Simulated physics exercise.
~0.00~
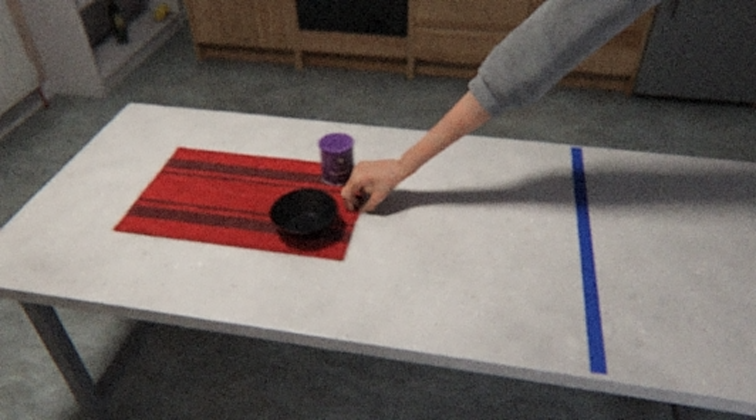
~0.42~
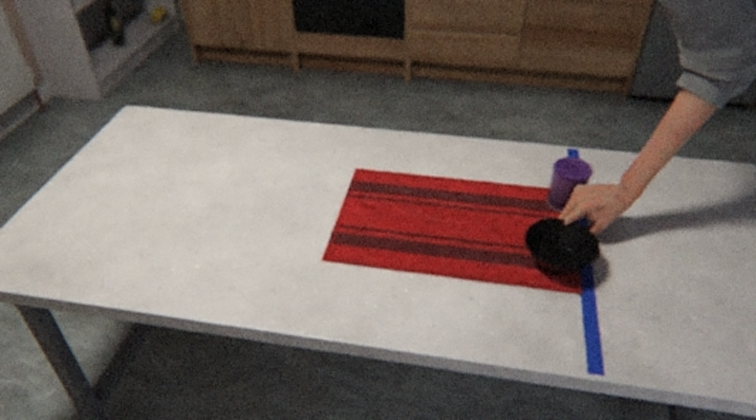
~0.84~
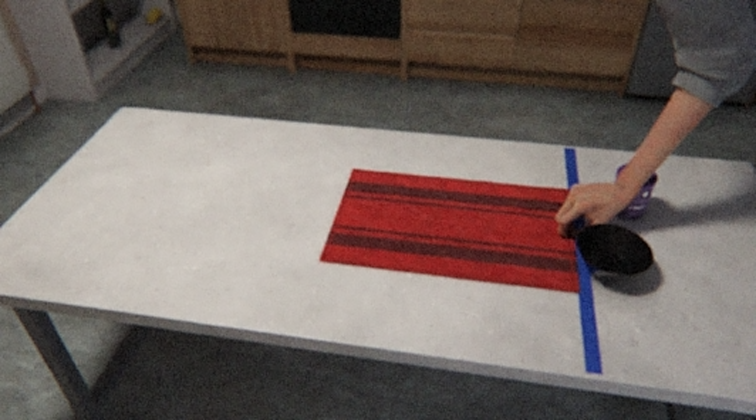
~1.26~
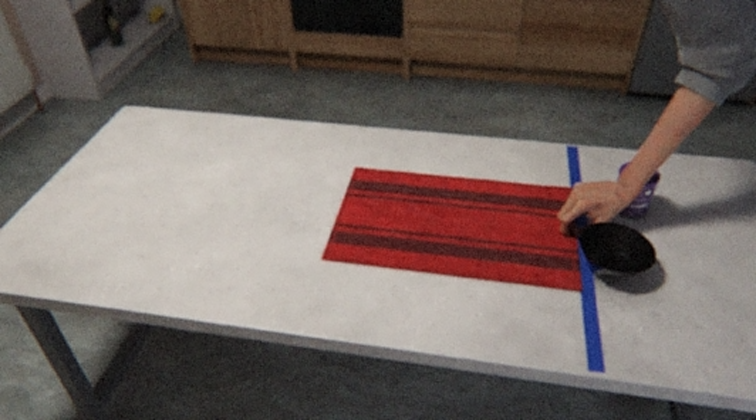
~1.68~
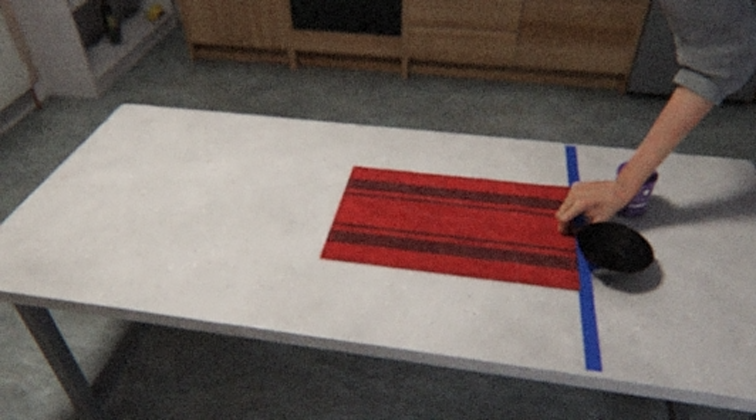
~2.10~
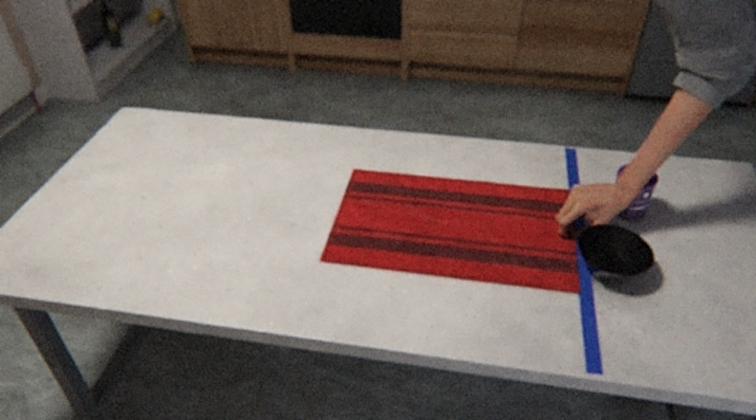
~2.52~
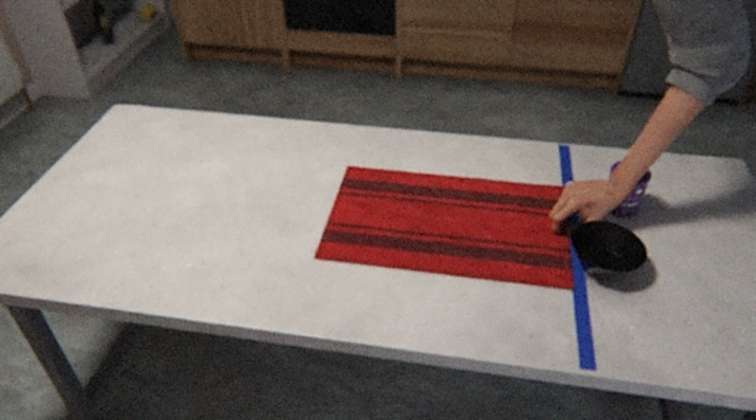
The footage shows a hand pulling a red place mat carrying a black bowl and a purple tin rightward across a table until its edge stops at a blue tape line, whereupon both objects slide off the mat and come to rest beyond the tape.
